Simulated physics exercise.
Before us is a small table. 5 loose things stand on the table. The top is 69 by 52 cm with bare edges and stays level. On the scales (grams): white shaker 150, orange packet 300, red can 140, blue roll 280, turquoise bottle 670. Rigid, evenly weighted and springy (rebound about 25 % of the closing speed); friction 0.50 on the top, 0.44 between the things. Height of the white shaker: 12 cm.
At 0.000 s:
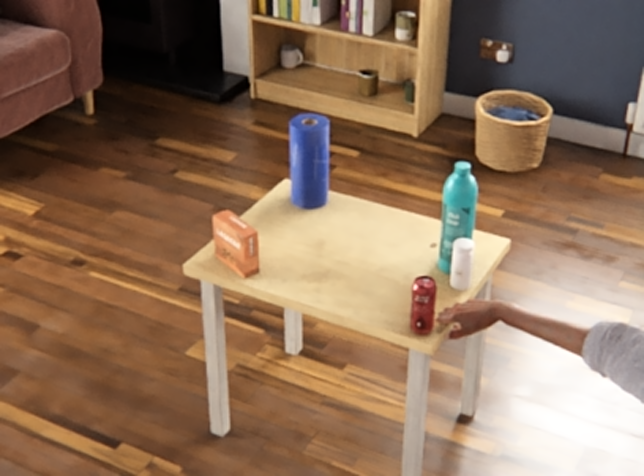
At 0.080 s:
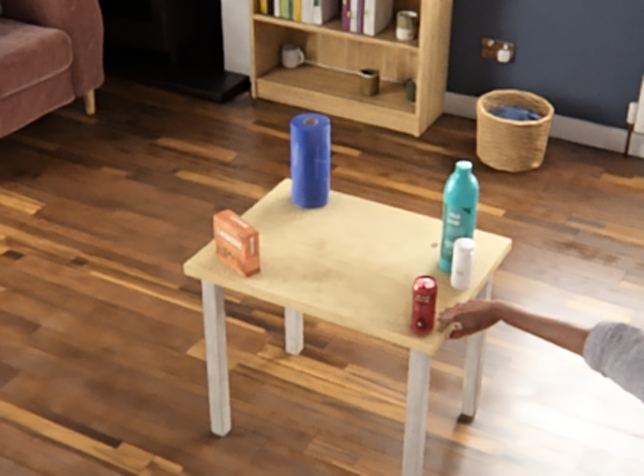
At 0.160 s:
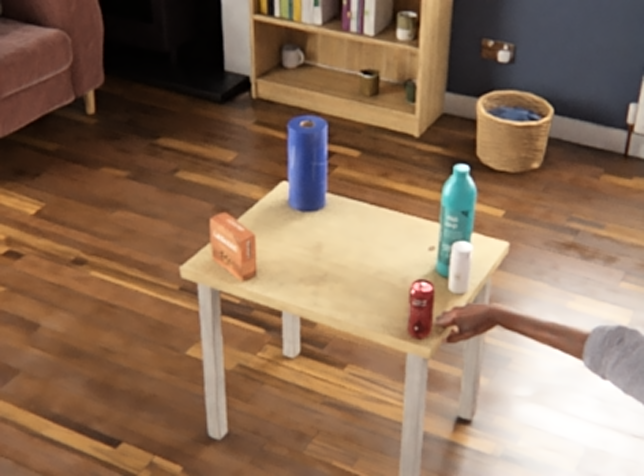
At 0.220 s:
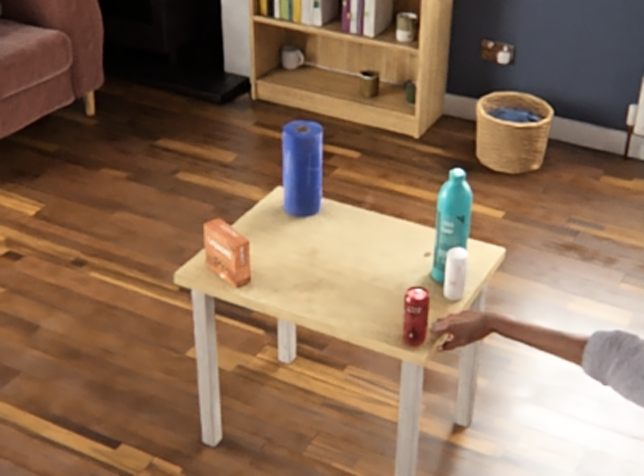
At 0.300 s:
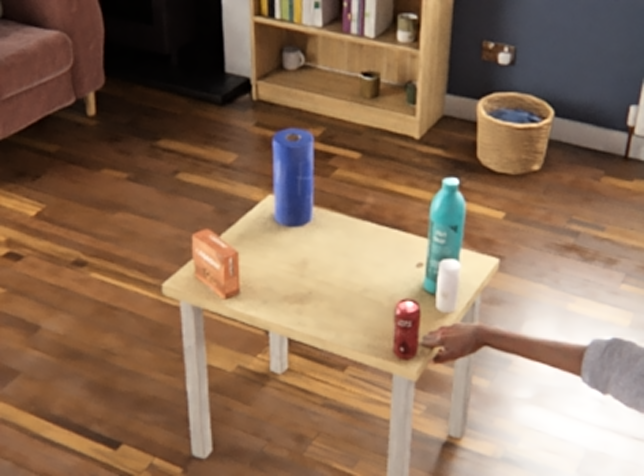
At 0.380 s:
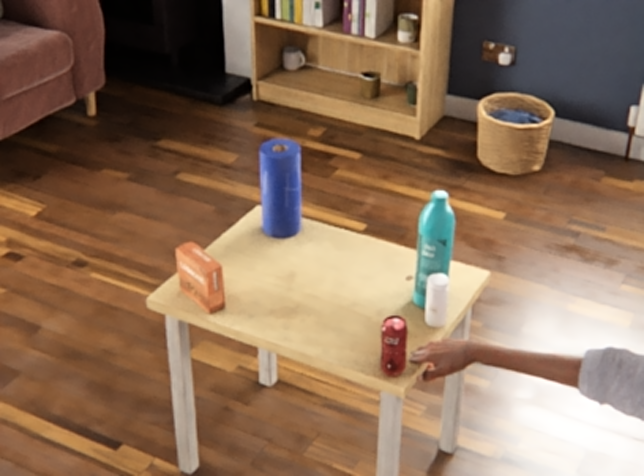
A hand at the table's right edge pulled the small wooden table slowly toward the viewer and slightly left, and the orange packet, blue roll, turquoise bottle, white shaker and red can rode along upright.
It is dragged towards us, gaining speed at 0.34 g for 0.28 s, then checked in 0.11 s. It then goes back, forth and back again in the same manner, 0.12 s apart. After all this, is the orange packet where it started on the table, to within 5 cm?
The orange packet gets shifted.
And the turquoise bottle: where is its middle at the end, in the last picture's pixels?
Near (281, 268).
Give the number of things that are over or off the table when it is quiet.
That comes to 5.
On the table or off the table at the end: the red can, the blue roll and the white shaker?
The red can ends off the table; the blue roll is still on the table; the white shaker finishes off the table.
After 0.68 s, table along by 16 cm; orange packet and red can now off the table; turquoise bottle on its side; white shaker on its side.
After 0.98 s, blue roll on its side; turquoise bottle on its side; white shaker on its side.
After 1.38 s, table along by 14 cm; white shaker now off the table; blue roll on its side; turquoise bottle on its side.
After 1.78 s, table along by 13 cm; blue roll on its side; turquoise bottle on its side.
At rest (3.8 s), off the table, white shaker, orange packet and red can; tipped over on the table, blue roll and turquoise bottle.
